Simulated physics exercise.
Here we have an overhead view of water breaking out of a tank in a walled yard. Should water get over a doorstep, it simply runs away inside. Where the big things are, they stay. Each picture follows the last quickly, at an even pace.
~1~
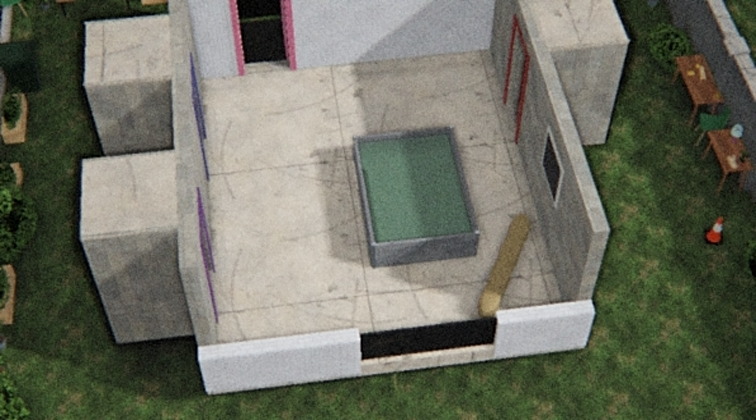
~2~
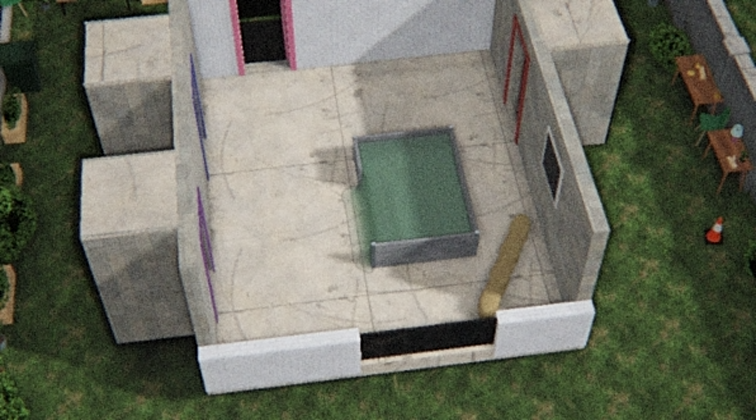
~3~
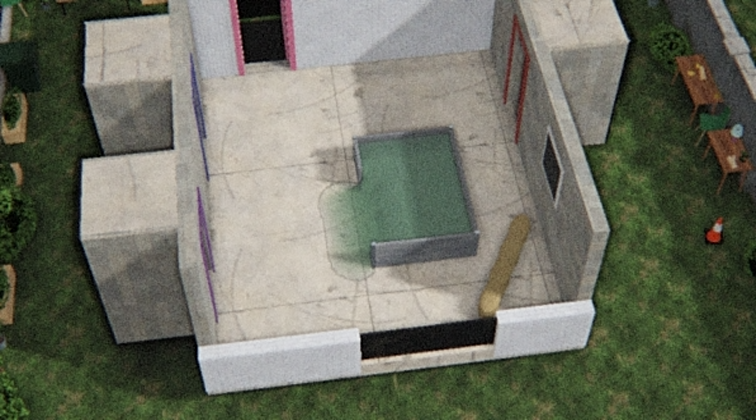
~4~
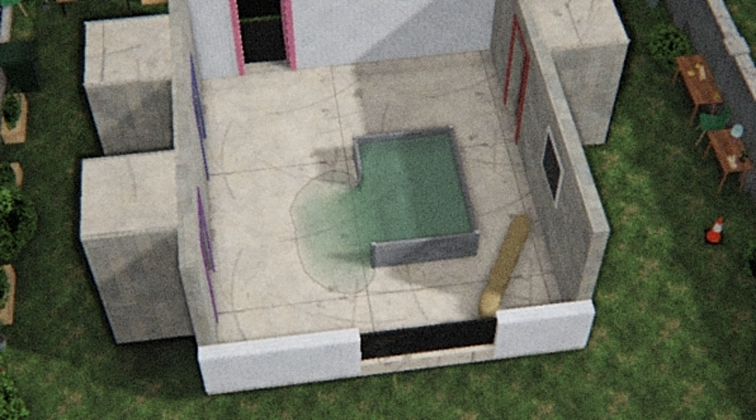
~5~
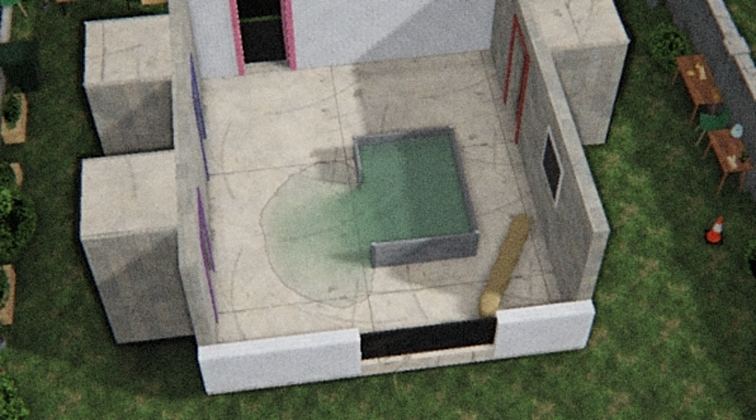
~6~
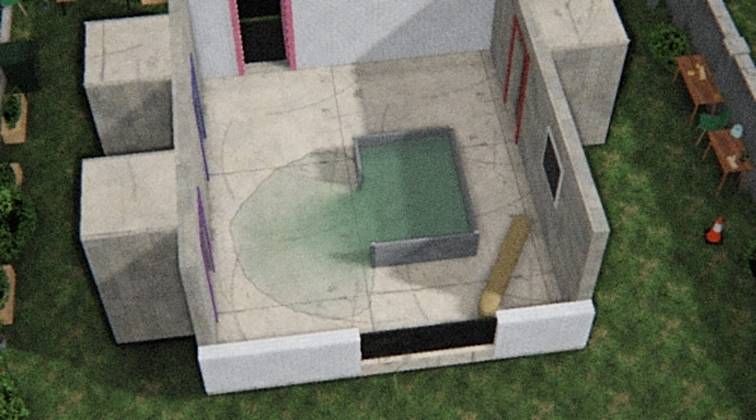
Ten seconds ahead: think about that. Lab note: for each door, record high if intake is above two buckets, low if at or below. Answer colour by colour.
Red door: Low; blue door: High; pink door: High; purple door: High.
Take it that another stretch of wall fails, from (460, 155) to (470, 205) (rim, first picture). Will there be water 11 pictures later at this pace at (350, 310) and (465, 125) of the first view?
In the order asked: The first spot is untouched and the second is swamped.
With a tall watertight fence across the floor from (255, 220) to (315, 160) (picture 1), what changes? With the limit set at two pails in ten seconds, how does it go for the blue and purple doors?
After the change, the blue door remains short of it while the purple door goes past it.
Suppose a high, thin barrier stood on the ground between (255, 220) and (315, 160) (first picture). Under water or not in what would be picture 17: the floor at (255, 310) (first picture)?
Soaked.
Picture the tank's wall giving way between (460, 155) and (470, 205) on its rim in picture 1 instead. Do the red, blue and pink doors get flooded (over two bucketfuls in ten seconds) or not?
So, taking them in turn: Red door doesn't reach it, blue door tops the limit, pink door doesn't reach it.
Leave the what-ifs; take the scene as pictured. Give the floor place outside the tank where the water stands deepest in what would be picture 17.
Point to roughly (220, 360).
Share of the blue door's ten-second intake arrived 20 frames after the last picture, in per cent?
Estimated share: About 55 %.
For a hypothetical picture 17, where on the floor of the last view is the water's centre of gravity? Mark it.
About (327, 234).
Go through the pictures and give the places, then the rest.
In the first frame, the open tank at (414, 187) is whole and still.
In the second frame, water pours out at (368, 220) and has run to (353, 190).
In the third frame, the front is at (339, 186), out from the gap at (368, 221).
In the fourth frame, water pours out at (368, 222) and has run to (316, 183).
In the fifth frame, the front is at (266, 218), out from the gap at (368, 222).
In the sixth frame, water pours out at (368, 222) and has run to (236, 227).
A moment on, water covers 30 % of the floor; the red door not reached, the blue door not reached, the pink door not reached, the purple door under two buckets in.
Next, water covers 30 % of the floor; the red door not reached, the blue door under two buckets in, the pink door not reached, the purple door over two buckets in.
Then, water covers 45 % of the floor; the red door not reached, the blue door over two buckets in, the pink door wet at the sill, nothing in, the purple door far over two buckets in.
Later, water covers 70 % of the floor; the red door not reached, the blue door over two buckets in, the pink door over two buckets in, the purple door far over two buckets in.
In the end, water covers 95 % of the floor; the red door wet at the sill, nothing in, the blue door over two buckets in, the pink door over two buckets in, the purple door far over two buckets in.
